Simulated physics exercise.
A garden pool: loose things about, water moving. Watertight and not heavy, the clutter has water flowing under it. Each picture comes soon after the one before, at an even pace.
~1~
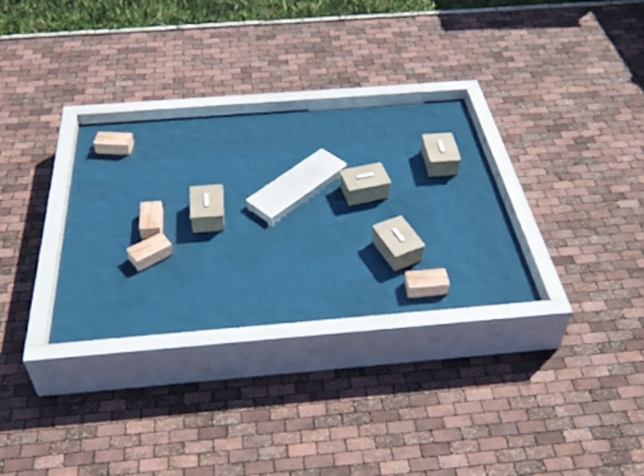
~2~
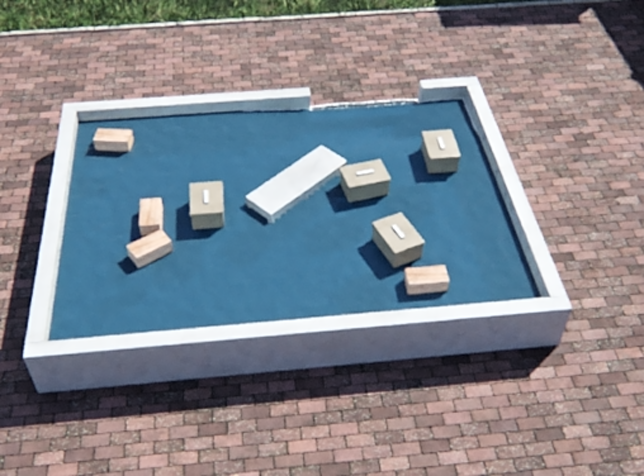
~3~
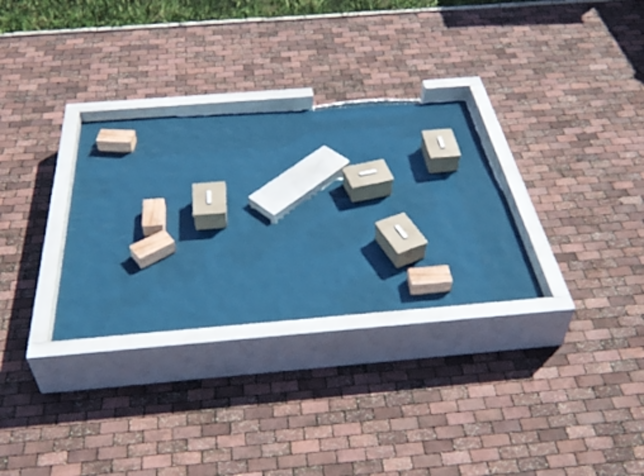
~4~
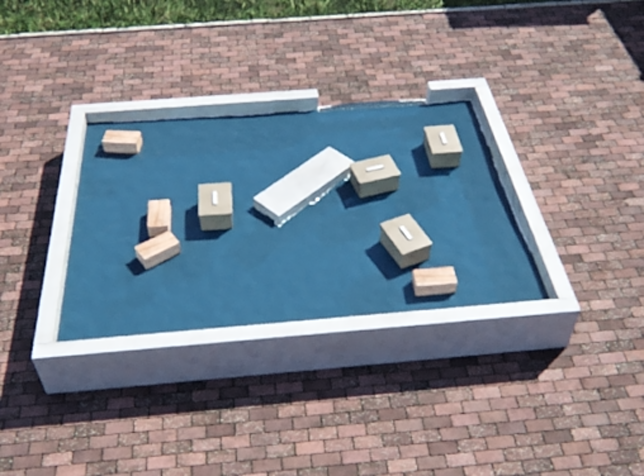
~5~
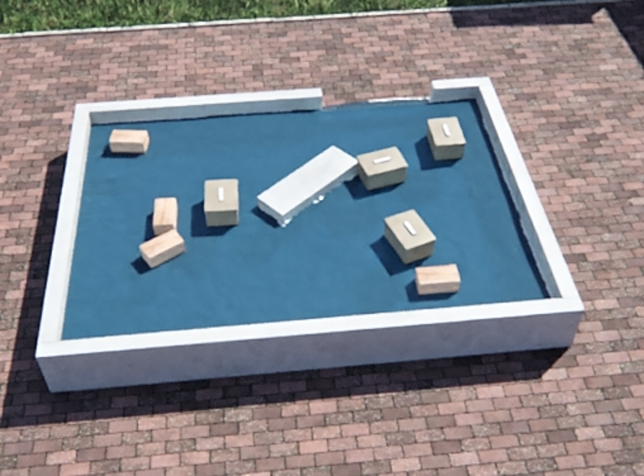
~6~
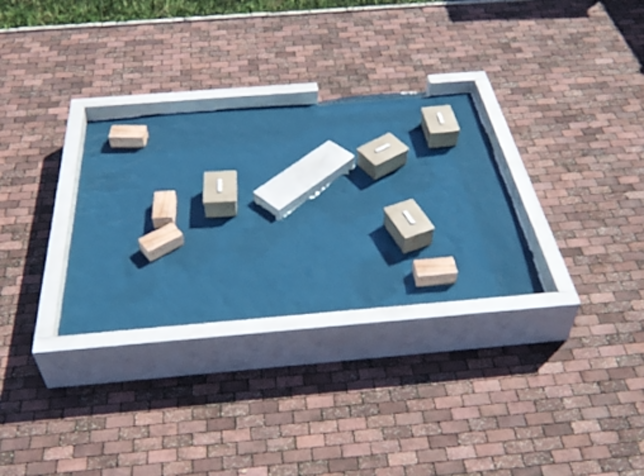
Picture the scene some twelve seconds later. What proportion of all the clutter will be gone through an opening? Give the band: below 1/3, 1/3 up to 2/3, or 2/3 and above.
The fraction that goes is likely to be smaller than a third.
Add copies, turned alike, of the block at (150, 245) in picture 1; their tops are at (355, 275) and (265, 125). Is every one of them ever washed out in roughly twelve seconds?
Result, as listed: Never gets out; ends up outside.
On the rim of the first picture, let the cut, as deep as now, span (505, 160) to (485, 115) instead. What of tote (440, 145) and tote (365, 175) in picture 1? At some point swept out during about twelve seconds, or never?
Taking them in order, the first leaves and the second leaves.
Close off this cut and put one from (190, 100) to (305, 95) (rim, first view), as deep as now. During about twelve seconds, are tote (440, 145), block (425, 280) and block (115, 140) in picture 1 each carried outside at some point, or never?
Taking them as listed: Never leaves, never leaves, exits.
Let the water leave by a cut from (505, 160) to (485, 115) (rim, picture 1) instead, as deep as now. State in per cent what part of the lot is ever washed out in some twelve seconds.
That comes to around 20 per cent.
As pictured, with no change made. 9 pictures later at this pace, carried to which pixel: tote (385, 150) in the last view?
Somewhere around pixel (391, 119).
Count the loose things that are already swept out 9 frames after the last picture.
By then the total stands at 1.
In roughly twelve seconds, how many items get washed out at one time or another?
The total is 2.
A moment on, 0 of 8 are out; 8 afloat.
Next, 1 of 8 are out; 7 afloat.
Later, 2 of 8 are out; 6 afloat.
In the end, 2 of 8 are out; 6 afloat.
